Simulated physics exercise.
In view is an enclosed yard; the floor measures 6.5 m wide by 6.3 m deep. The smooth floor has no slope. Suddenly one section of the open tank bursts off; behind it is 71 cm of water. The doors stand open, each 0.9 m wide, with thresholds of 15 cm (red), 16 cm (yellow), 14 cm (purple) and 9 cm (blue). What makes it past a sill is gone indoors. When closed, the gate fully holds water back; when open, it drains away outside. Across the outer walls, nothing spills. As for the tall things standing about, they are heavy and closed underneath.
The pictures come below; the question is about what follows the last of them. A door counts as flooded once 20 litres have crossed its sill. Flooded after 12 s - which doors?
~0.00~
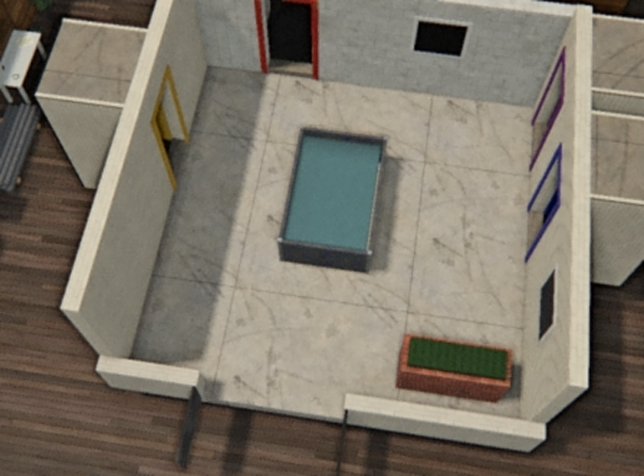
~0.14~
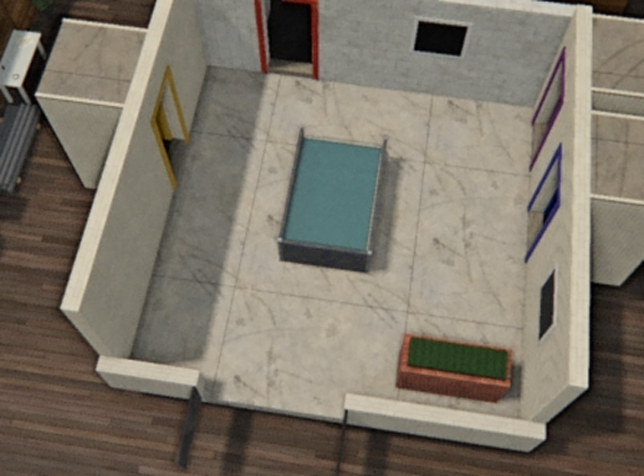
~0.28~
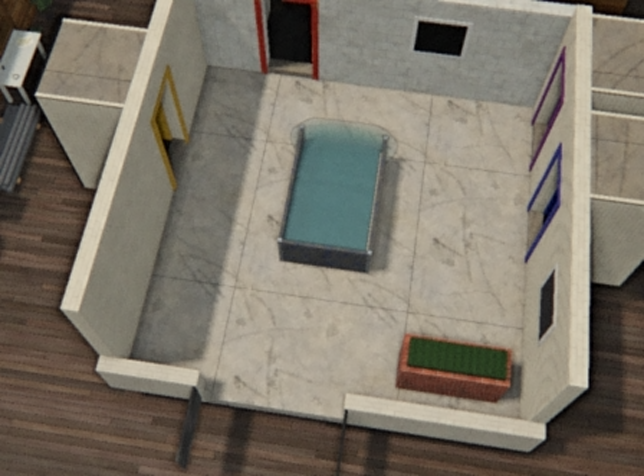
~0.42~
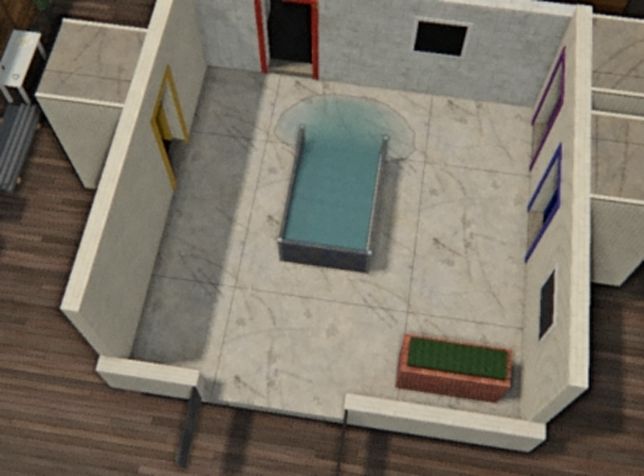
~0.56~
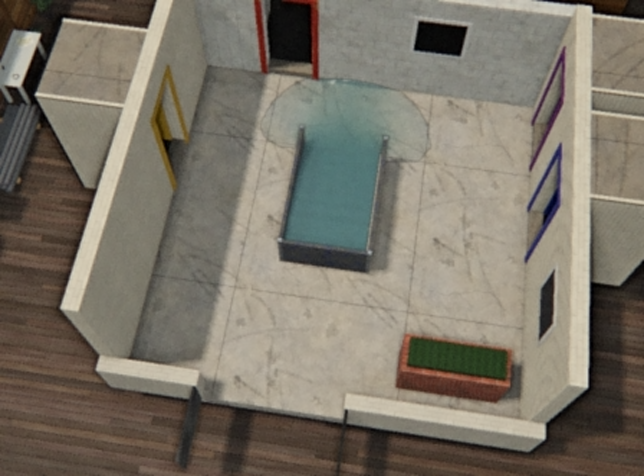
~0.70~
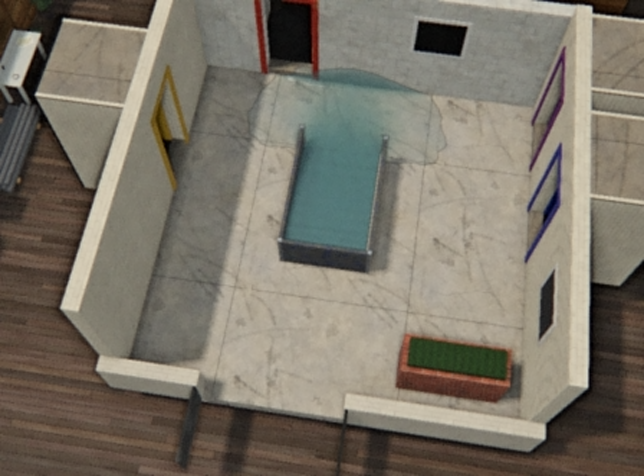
Red door: Yes. Yellow door: No. Purple door: Yes. Blue door: No.
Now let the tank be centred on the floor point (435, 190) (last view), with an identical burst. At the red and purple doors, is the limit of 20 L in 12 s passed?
Red: Within limit; purple: Too much.
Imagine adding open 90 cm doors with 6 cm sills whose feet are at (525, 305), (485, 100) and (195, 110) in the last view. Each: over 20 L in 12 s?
Note, doorways in listed order: Stays short, goes beyond, goes beyond.
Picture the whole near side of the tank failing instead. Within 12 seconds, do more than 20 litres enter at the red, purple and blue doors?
Note: Red short of the mark, purple short of the mark, blue short of the mark.
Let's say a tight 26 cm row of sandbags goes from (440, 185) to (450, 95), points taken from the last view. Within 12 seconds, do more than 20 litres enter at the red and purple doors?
Well, the red one ends up more than allowed and the purple one ends up within bounds.
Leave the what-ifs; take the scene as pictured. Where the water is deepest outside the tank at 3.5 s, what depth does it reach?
About 26 cm.
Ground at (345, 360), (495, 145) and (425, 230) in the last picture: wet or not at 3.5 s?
In turn: Dry, under water, dry.
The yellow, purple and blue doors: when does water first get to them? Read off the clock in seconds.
Door times: Yellow 2.2 s / purple 1.8 s / blue 2.6 s.
After 1.4 s water covers 15 % of the floor and is deepest (45 cm) near (349, 98); red door 27 cm at the sill, 13 L in, yellow door not reached, purple door not reached, blue door not reached.
After 2.2 s water covers 25 % of the floor and is deepest (38 cm) near (215, 73); red door 26 cm at the sill, 53 L in, yellow door not reached, purple door 24 cm at the sill, 4 L in, blue door not reached.
After 3.5 s water covers 50 % of the floor and is deepest (26 cm) near (213, 80); red door 16 cm at the sill, 80 L in, yellow door 10 cm at the sill, 0 L in, purple door 24 cm at the sill, 66 L in, blue door 9 cm at the sill, 0 L in.
After 7.0 s water covers 95 % of the floor and is deepest (12 cm) near (510, 429); red door 8 cm at the sill, 82 L in, yellow door 6 cm at the sill, 0 L in, purple door 8 cm at the sill, 94 L in, blue door 5 cm at the sill, 0 L in.
After 12.0 s water covers 95 % of the floor and is deepest (8 cm) near (176, 304); red door 4 cm at the sill, 82 L in, yellow door 3 cm at the sill, 0 L in, purple door 4 cm at the sill, 94 L in, blue door 3 cm at the sill, 0 L in.
